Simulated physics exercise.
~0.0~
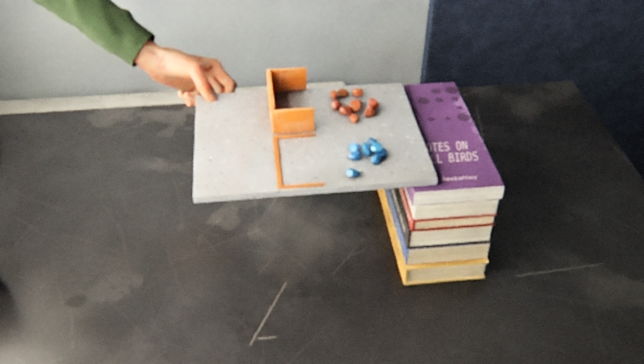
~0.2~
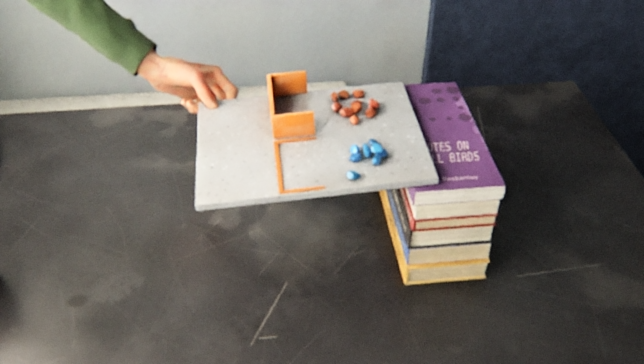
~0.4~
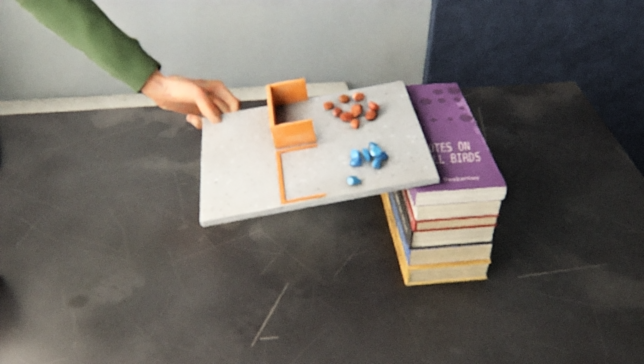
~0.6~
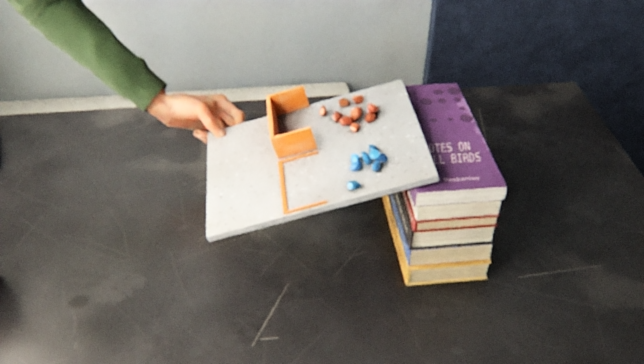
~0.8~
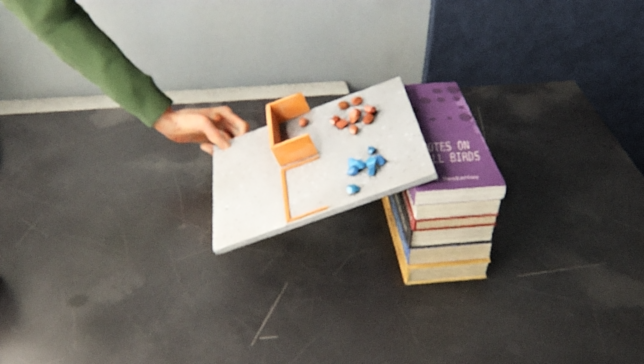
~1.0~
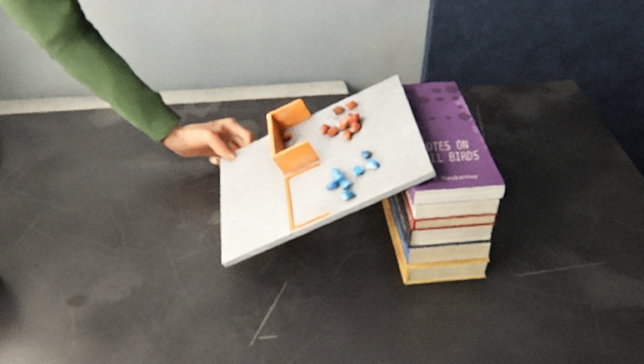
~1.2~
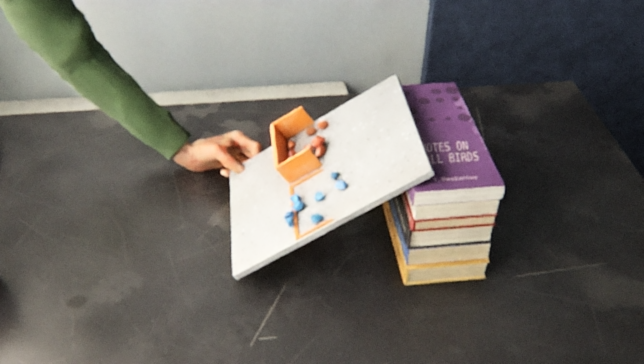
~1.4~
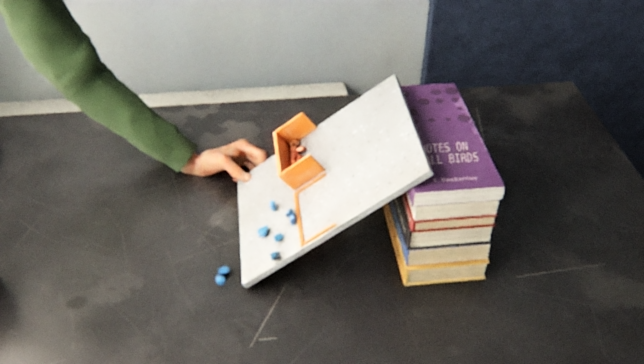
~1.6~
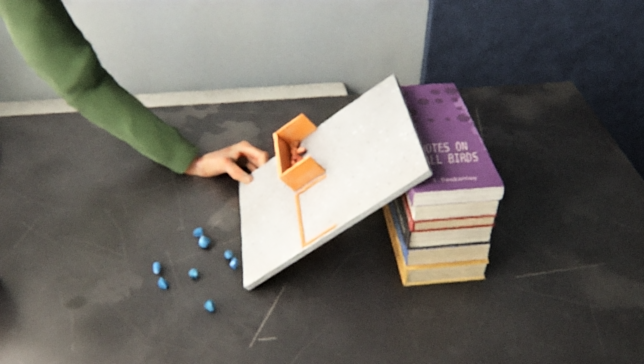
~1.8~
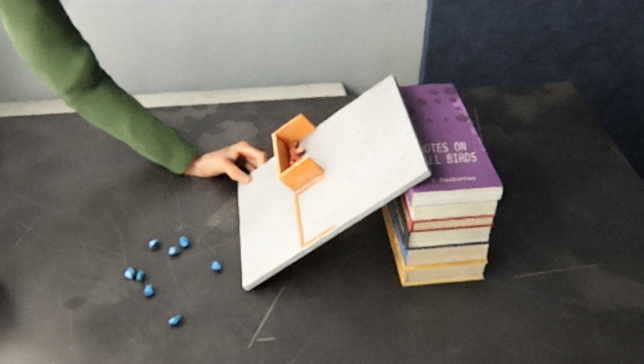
A hand in a green sleeve lowered the left end of a grey board propped on a stack of books until it sloped steeply. The reddish-brown pieces slid into an orange holder and stayed, while the blue ones slid off and scattered across the dark tabletop.
